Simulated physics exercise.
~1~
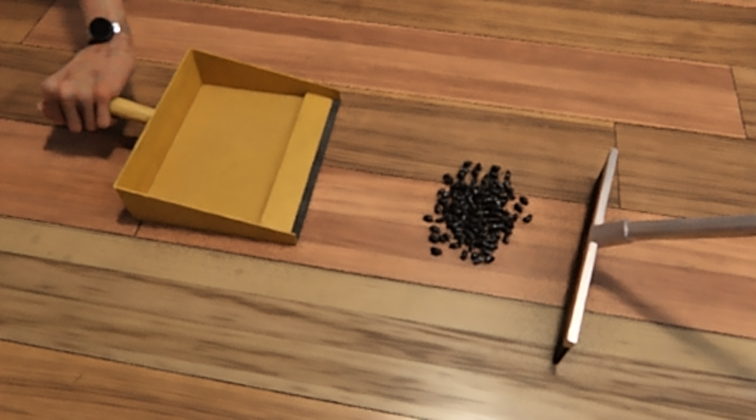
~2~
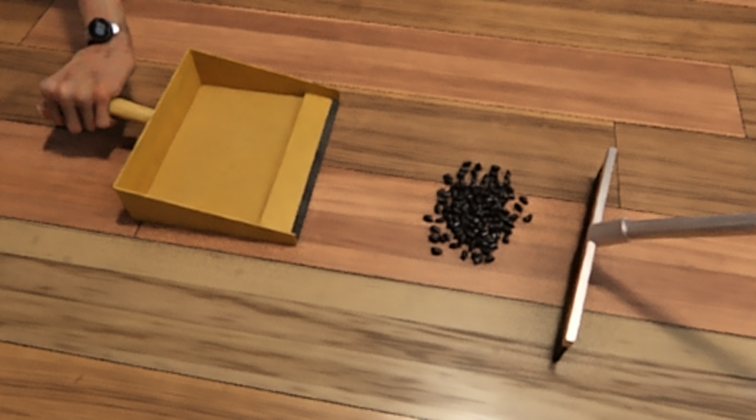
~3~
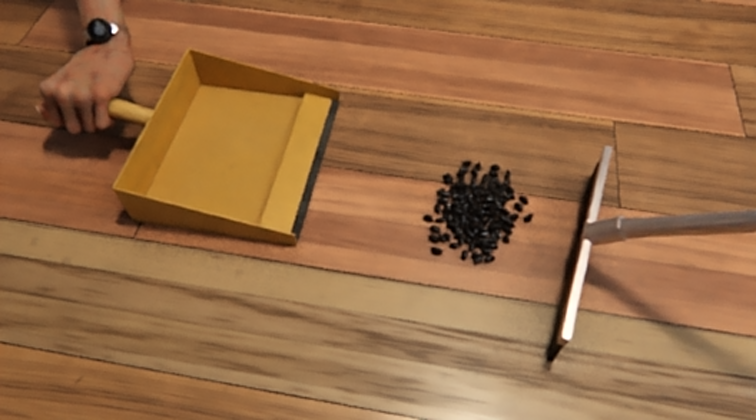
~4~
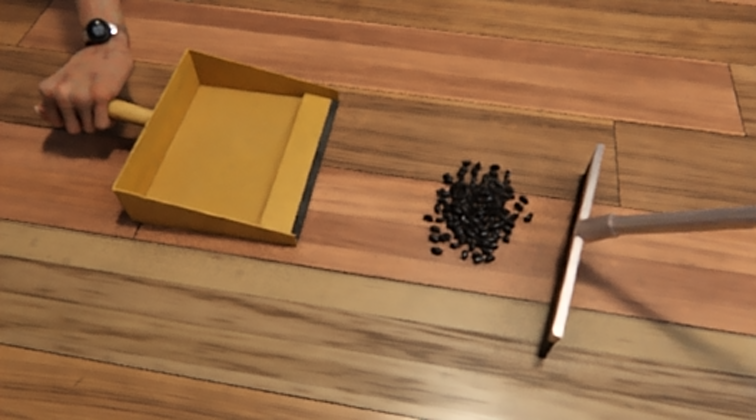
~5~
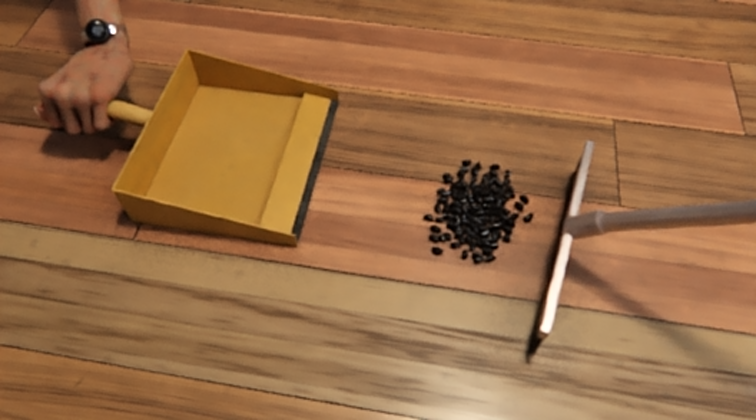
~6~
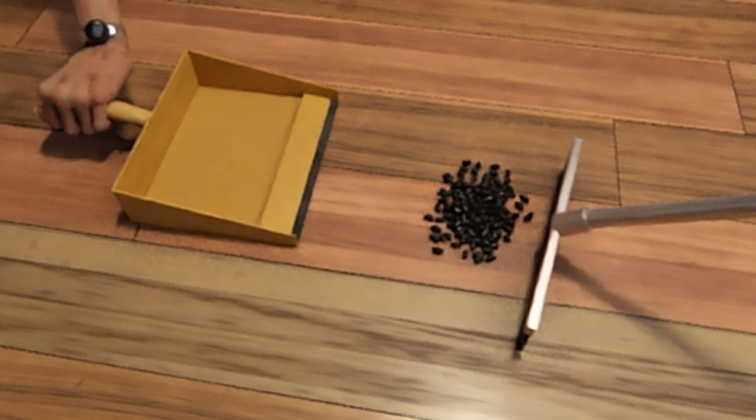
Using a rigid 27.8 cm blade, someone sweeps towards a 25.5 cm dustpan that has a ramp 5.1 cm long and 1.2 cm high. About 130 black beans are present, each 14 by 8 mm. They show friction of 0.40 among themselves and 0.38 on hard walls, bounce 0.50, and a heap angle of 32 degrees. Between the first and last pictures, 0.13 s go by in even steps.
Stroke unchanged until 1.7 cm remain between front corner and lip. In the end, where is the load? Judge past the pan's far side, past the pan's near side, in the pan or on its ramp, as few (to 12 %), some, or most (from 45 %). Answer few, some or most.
Far side: Few; near side: Few; pan: Few.
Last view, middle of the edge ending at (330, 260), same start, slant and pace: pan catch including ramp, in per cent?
Close to 5 in a hundred.
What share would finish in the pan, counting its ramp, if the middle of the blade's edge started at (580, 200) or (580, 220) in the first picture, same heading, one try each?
Close to 20 in a hundred, then close to 20 in a hundred.
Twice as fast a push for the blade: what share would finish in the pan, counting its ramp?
Then roughly 45 per cent.
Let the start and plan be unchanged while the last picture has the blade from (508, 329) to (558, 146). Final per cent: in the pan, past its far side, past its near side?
Final per cent - pan 20, far 5, near 5.
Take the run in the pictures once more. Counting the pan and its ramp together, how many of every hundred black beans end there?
5 %.
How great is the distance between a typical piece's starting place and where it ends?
I'd say near 20 cm.
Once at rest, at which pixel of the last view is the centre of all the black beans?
Somewhere around (333, 171) in the final frame.
Then, 0.25 s after the last picture, middle of the blade 17 cm from the lip; 0 % over the lip, far side 0 %, near side 5 %.
Then, 0.41 s after the last picture, middle of the blade 9 cm from the lip; 0 % over the lip, far side 0 %, near side 0 %.
Then, 0.69 s after the last picture, middle of the blade 4 cm from the lip; 5 % over the lip, far side 0 %, near side 0 %.
In the end, far side 0 %, near side 0 %, pan 5 %, in front of the lip or behind the blade 90 %.
